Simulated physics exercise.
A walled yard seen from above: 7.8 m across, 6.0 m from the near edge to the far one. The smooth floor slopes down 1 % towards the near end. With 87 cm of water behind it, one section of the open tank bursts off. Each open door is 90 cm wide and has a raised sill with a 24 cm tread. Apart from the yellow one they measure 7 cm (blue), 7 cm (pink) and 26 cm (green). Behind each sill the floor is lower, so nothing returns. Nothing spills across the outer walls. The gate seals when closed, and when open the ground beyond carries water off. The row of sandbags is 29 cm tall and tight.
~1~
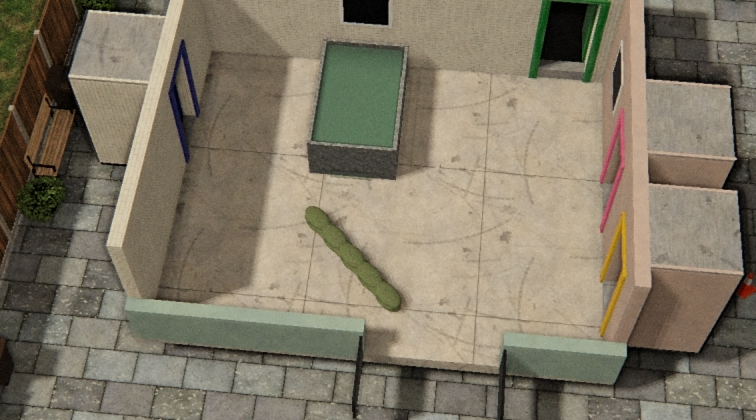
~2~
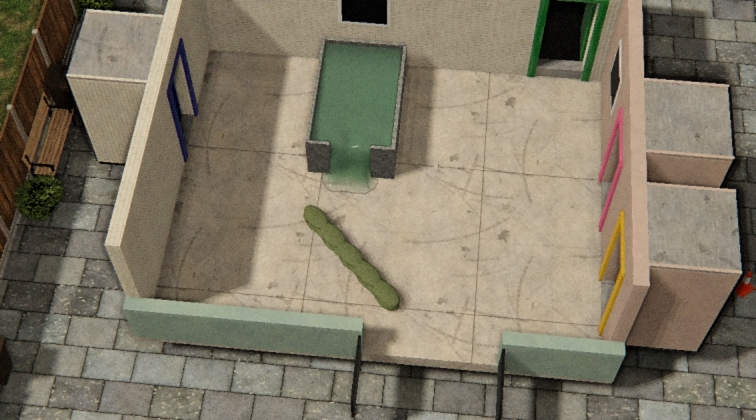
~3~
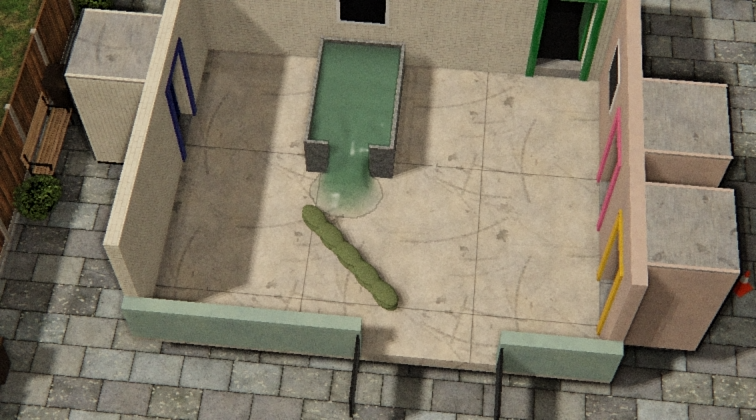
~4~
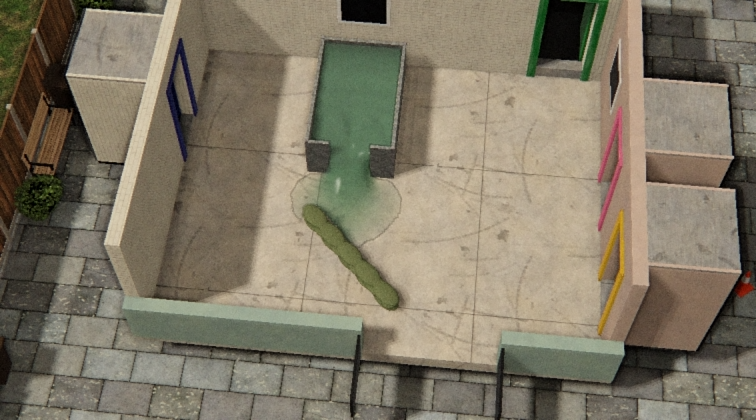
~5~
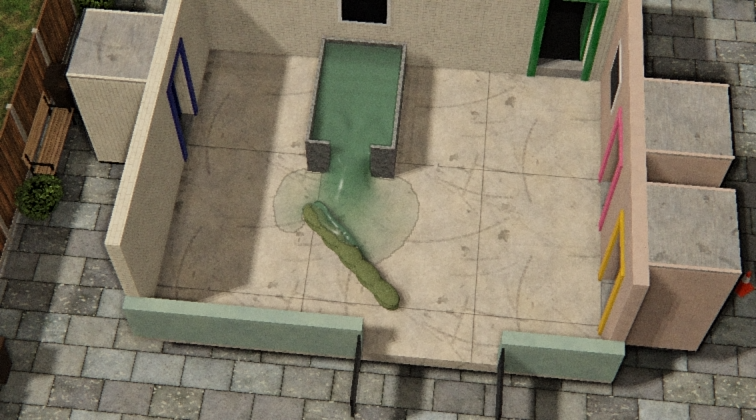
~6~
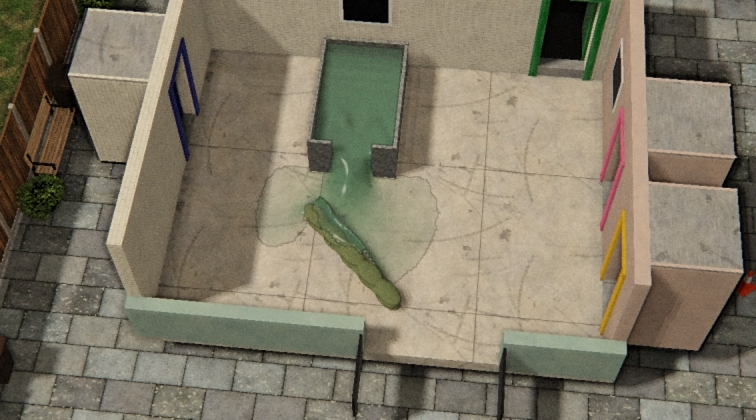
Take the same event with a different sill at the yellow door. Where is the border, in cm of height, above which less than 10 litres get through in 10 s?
Close to 19 cm is just enough.
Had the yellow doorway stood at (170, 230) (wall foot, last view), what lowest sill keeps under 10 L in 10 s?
About 11.0 cm.
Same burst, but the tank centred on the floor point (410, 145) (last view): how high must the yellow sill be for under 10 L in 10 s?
Some 14.0 cm.
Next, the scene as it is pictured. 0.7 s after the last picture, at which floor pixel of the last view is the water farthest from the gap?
Around (494, 351).
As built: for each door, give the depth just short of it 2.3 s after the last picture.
In cm: Blue 2, pink 1, green 0, yellow 21.
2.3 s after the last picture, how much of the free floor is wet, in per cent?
Near 45 per cent is wet.
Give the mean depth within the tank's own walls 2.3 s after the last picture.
Roughly 41 cm on average.
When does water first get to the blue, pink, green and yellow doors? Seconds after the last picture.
Arrival: Blue 2.0 s, pink 2.4 s, green 4.0 s, yellow 1.6 s.
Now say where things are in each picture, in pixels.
The first picture shows the open tank at (359, 95) is whole and still, 87 cm deep; the yellow door at (613, 279) is dry.
In the second picture, the front is at (332, 188), 0.4 m from the gap at (351, 162); 0.2 m2 of floor is wet, 87 cm left at the back.
In the third picture, the gap is at (349, 163), the front 0.9 m out at (334, 213); the back of the open tank holds 87 cm.
In the fourth picture, water pours out at (350, 164) and has run 1.6 m, to (350, 246); about 11 cm deep outside, 87 cm at the back.
In the fifth picture, water pours out at (351, 163) and has run 1.9 m, to (372, 262); about 6 cm deep outside, 82 cm at the back.
In the sixth picture, the front is at (389, 281), 2.3 m from the gap at (352, 163); 4.2 m2 of floor is wet, 73 cm left at the back; the yellow door at (613, 277), 5.2 m from the gap, is still 3.3 m from the nearest water.
Then, 0.7 s after the last picture water covers 25 % of the floor, deepest (50 cm) near (348, 177); it has not reached the yellow door.
Then, 2.3 s after the last picture water covers 45 % of the floor, deepest (42 cm) near (589, 360); 21 cm at the yellow door, 6 litres in over its 10 cm sill.
Then, 9.3 s after the last picture water covers 95 % of the floor, deepest (11 cm) near (579, 359); 9 cm at the yellow door, 110 litres in over its 10 cm sill.
At the yellow door as built, the water peaked near 21 cm, 2.5 s after the last picture.
Run again over the same 10 s with other heights there, 22 litres in over 16.5 cm, 4 litres over 22 cm. The limit of 10 litres is kept from about 19 cm up.
